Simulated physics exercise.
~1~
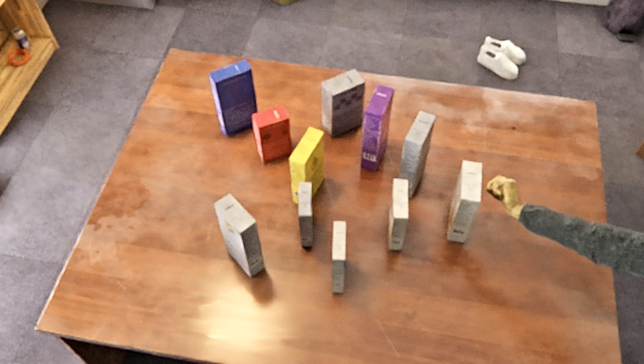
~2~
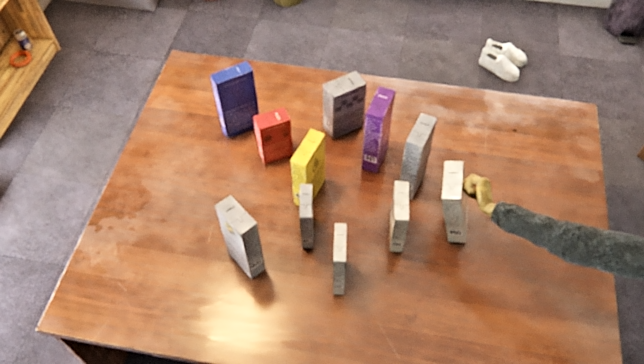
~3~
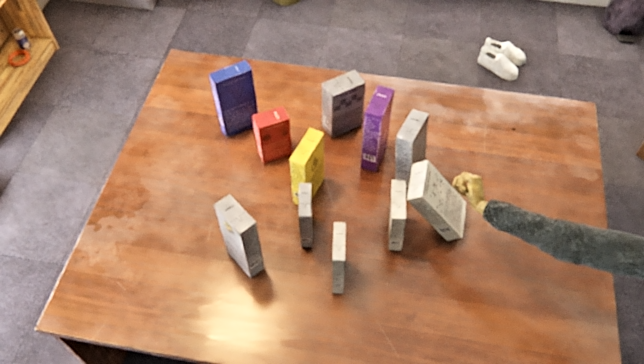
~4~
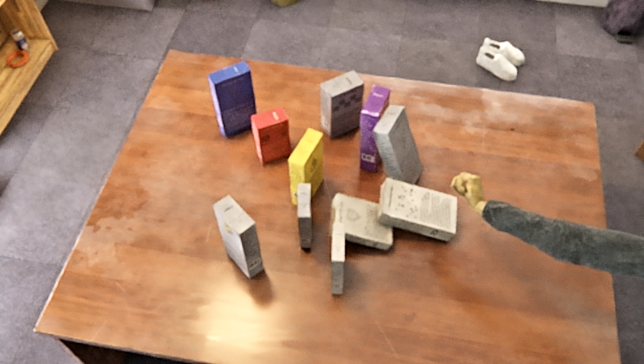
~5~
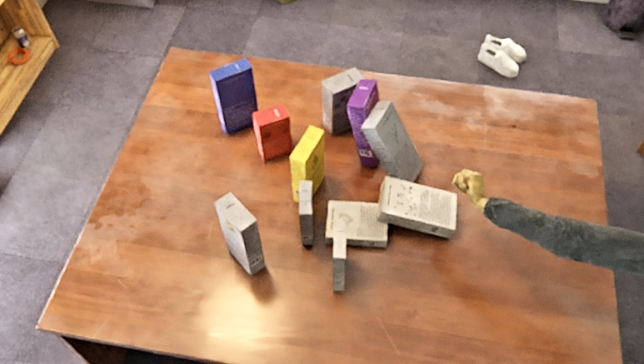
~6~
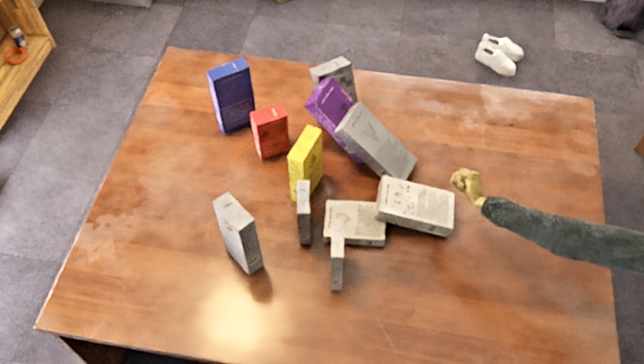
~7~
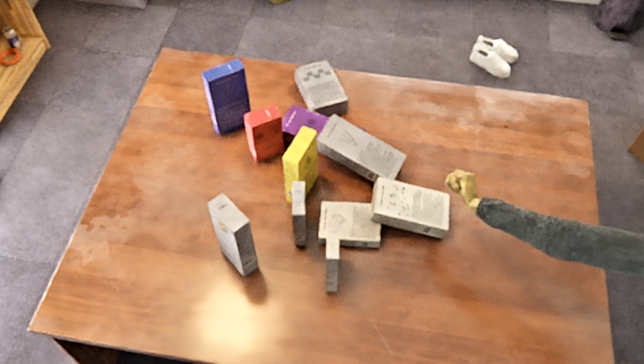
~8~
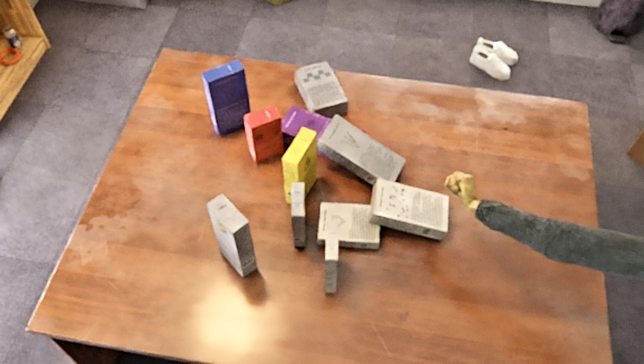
A hand tips a gray box, toppling several others including purple, while yellow stays upright.
